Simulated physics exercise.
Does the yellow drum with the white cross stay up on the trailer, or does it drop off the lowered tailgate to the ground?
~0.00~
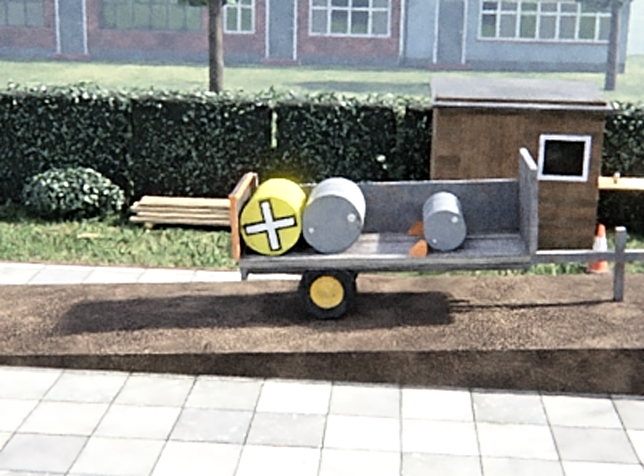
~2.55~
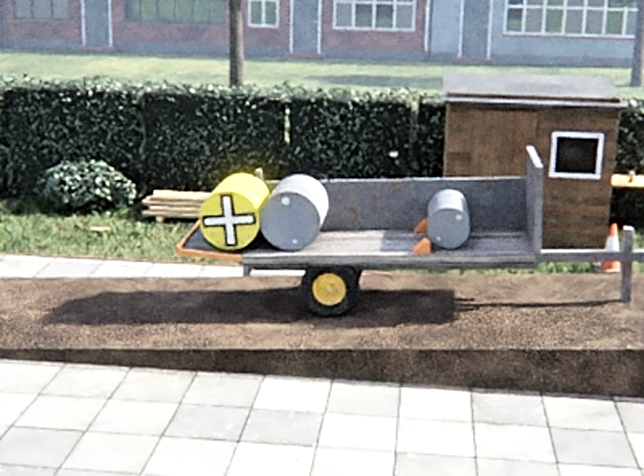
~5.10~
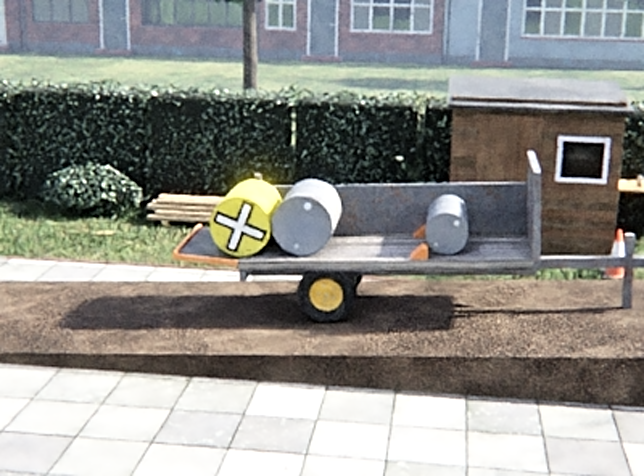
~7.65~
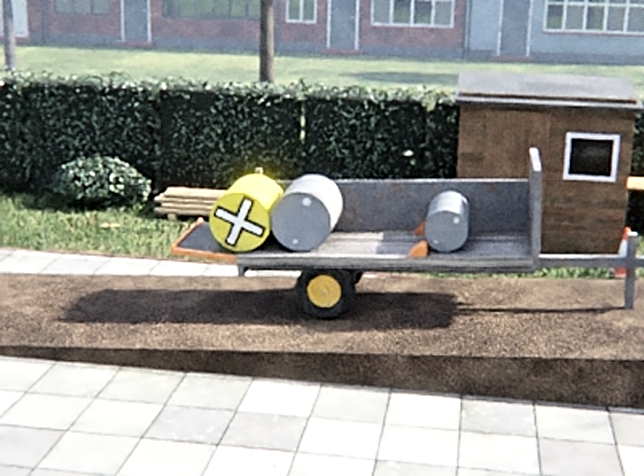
It stays up on the trailer. After rolling left onto the lowered tailgate, it moves back slightly and comes to rest near the hinge.
